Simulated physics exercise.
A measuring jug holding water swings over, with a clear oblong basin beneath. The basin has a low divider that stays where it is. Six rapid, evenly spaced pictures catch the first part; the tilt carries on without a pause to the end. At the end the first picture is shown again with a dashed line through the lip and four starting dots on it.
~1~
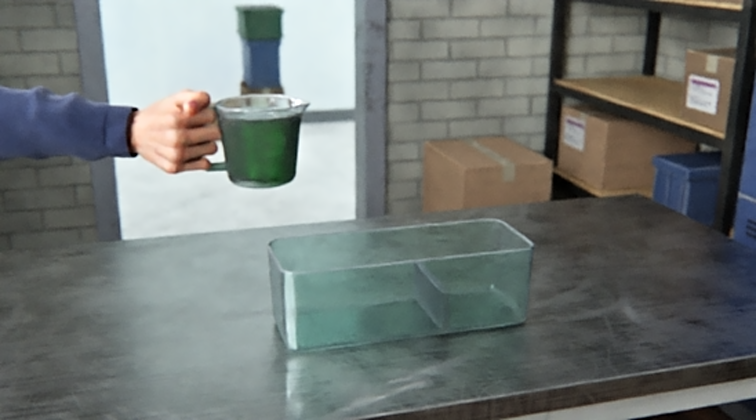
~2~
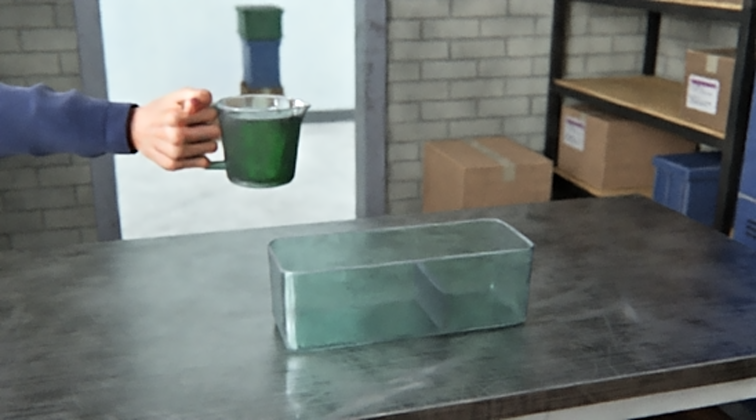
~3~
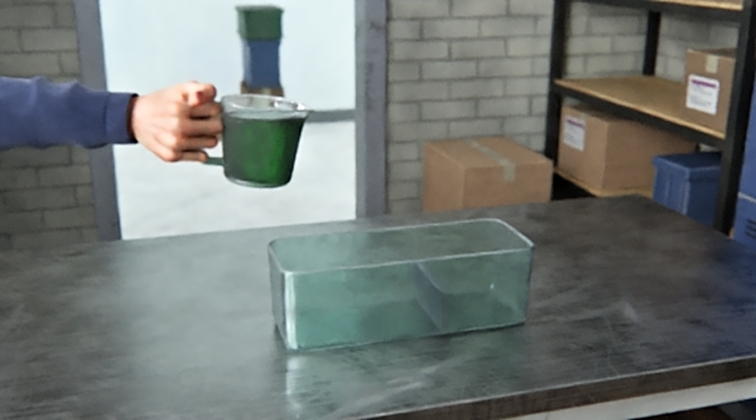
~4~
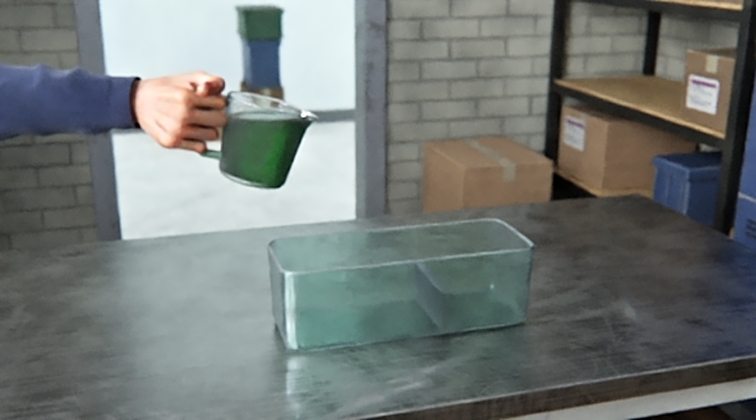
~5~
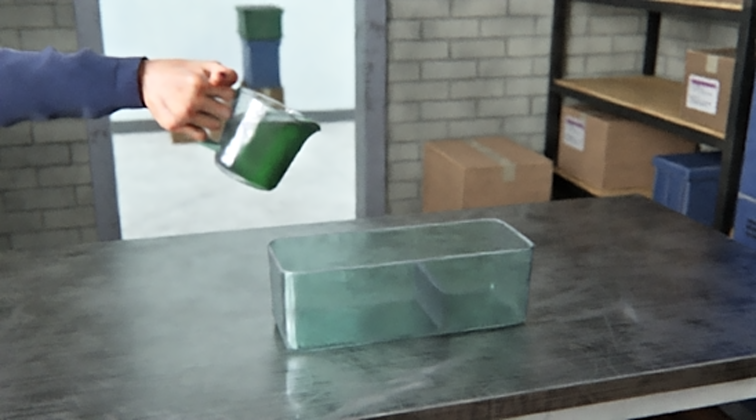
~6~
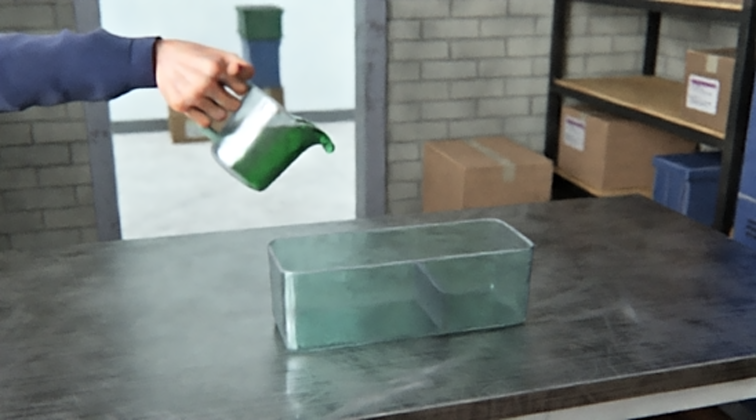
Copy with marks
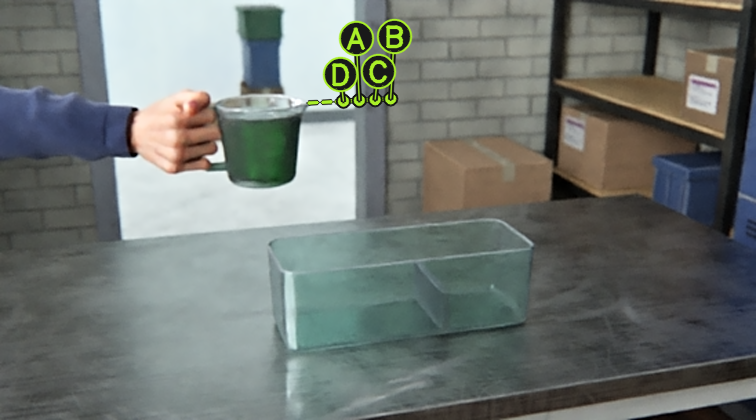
A hand held a glass jug of green liquid above a clear oblong basin on a dark table, then tilted it steadily to the right until some liquid came over the lip.
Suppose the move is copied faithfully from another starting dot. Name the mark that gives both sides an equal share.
Spot B does it best.
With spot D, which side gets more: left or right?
The left side.
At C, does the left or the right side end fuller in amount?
The left side.
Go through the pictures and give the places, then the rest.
The first frame shows upright, lip at (309, 103); basin from (285, 351) to (525, 319); top of the wall at (431, 276); nothing has left yet.
The second frame shows upright, lip at (310, 104); nothing has left yet.
The third frame shows tipped about 7°, lip at (313, 109); nothing has left yet.
The fourth frame shows tipped about 16°, lip at (317, 117); nothing has left yet.
The fifth frame shows tipped about 28°, lip at (320, 129); nothing has left yet.
The sixth frame shows tipped about 41°, lip at (321, 142); water is over the lip, down to (329, 150).
In lime, A at (359, 100); B at (390, 98); C at (375, 99); D at (343, 101).
With A, about 92 % ends left of the wall and 3 % right of it; 5 % is lost outside.
With B, about 52 % ends left of the wall and 47 % right of it.
With C, about 80 % ends left of the wall and 15 % right of it; 4 % is lost outside.
With D, about 93 % ends left of the wall and 4 % right of it; 3 % is lost outside.
